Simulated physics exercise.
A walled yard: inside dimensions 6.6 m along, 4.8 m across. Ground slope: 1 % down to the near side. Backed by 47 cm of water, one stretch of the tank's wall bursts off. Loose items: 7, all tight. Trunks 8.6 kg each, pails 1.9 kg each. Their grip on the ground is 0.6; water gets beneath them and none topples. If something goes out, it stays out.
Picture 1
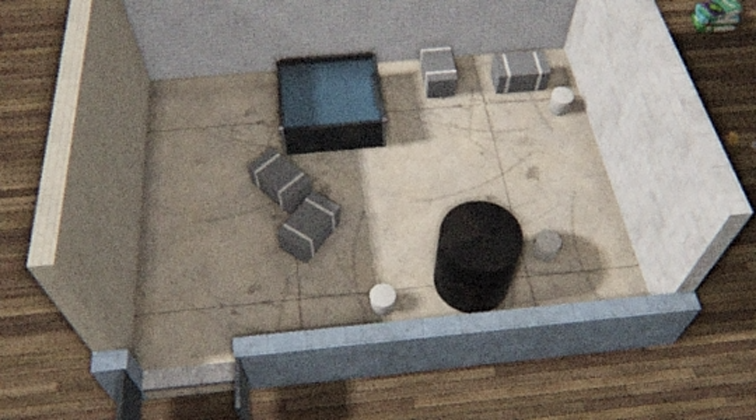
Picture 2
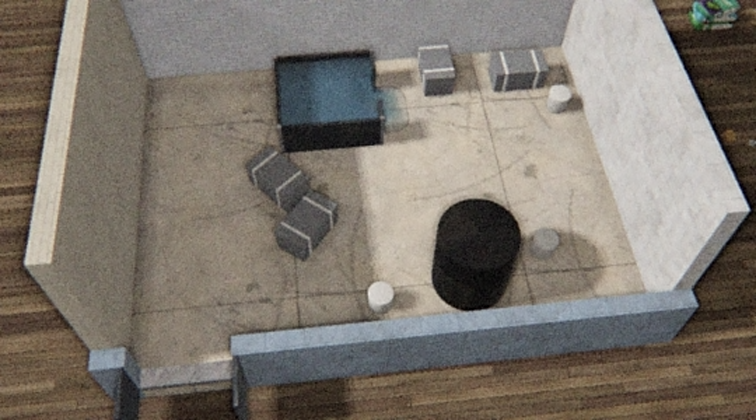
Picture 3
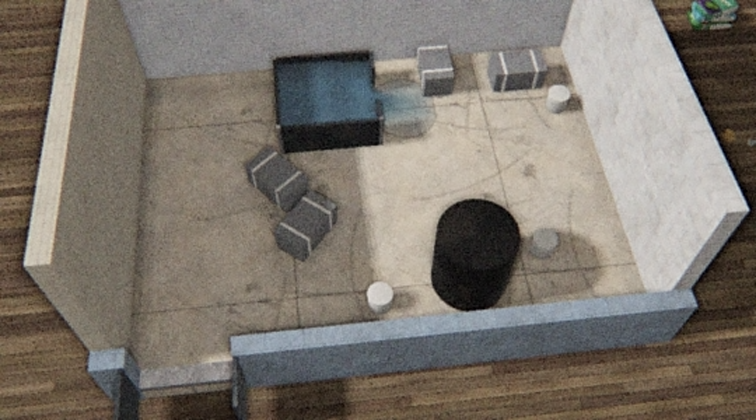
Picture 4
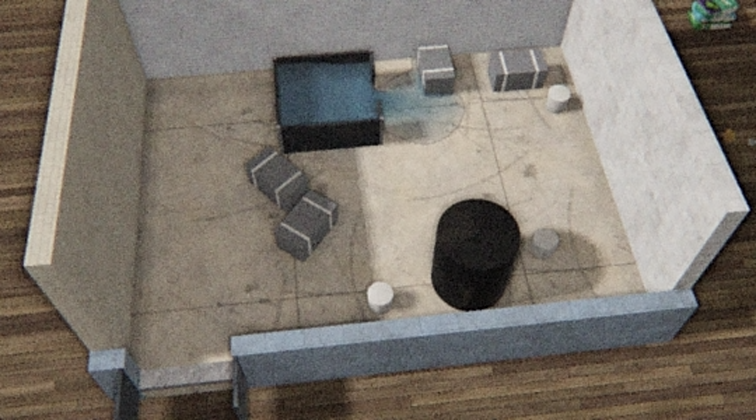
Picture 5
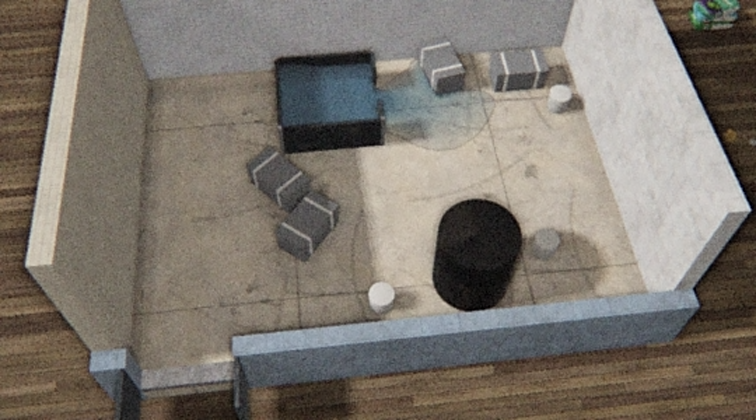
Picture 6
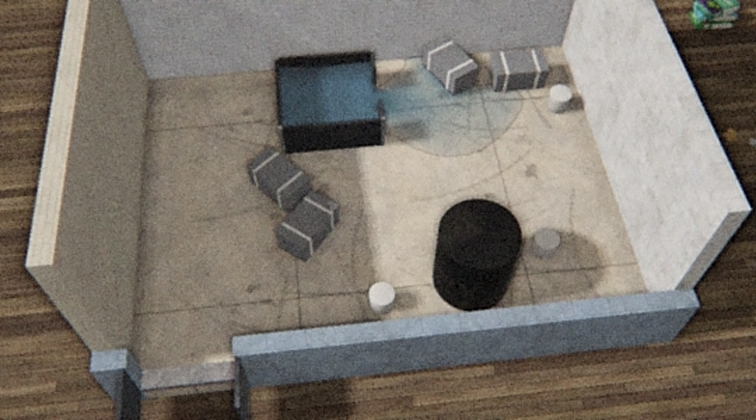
A walled yard with a pale, cracked floor, open at the lower left, is seen from high above through a camera that wavers very slightly. A dark tank of blue water stands at the back, with four grey trunks, three small white and grey pails and a large black cylinder around it. Water spreads thinly rightward from the tank, and the nearest trunk along the back wall turns and slides slightly right.
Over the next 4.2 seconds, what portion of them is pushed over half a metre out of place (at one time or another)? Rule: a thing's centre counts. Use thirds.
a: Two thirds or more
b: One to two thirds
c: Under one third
(b) One to two thirds.
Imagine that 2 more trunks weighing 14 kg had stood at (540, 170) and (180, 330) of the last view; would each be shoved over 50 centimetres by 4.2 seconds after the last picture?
In order: Beyond it, within it.
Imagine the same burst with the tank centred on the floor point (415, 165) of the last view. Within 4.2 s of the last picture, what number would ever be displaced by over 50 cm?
Then 3 of them would.
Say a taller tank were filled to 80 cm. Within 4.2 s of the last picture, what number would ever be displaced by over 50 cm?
Then the count would be 5.
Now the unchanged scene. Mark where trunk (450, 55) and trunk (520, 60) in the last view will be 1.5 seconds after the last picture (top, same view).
I'd say close to (496, 47) and close to (550, 53).
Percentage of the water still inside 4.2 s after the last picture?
Some 100 per cent remains.
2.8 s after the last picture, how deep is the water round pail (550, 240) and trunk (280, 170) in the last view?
Around 2 cm and 0 cm.
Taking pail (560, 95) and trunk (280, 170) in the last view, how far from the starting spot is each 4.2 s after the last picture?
300 cm and 0 cm.
Then, 0.4 s after the last picture 1 of 7 are over 50 cm from their spots; 1 afloat.
Then, 1.5 s after the last picture 1 of 7 are over 50 cm from their spots; 3 afloat.
Then, 2.8 s after the last picture 3 of 7 are over 50 cm from their spots; 3 afloat.
Then, 4.2 s after the last picture 4 of 7 are over 50 cm from their spots, and 4 have been at some point; 4 afloat.
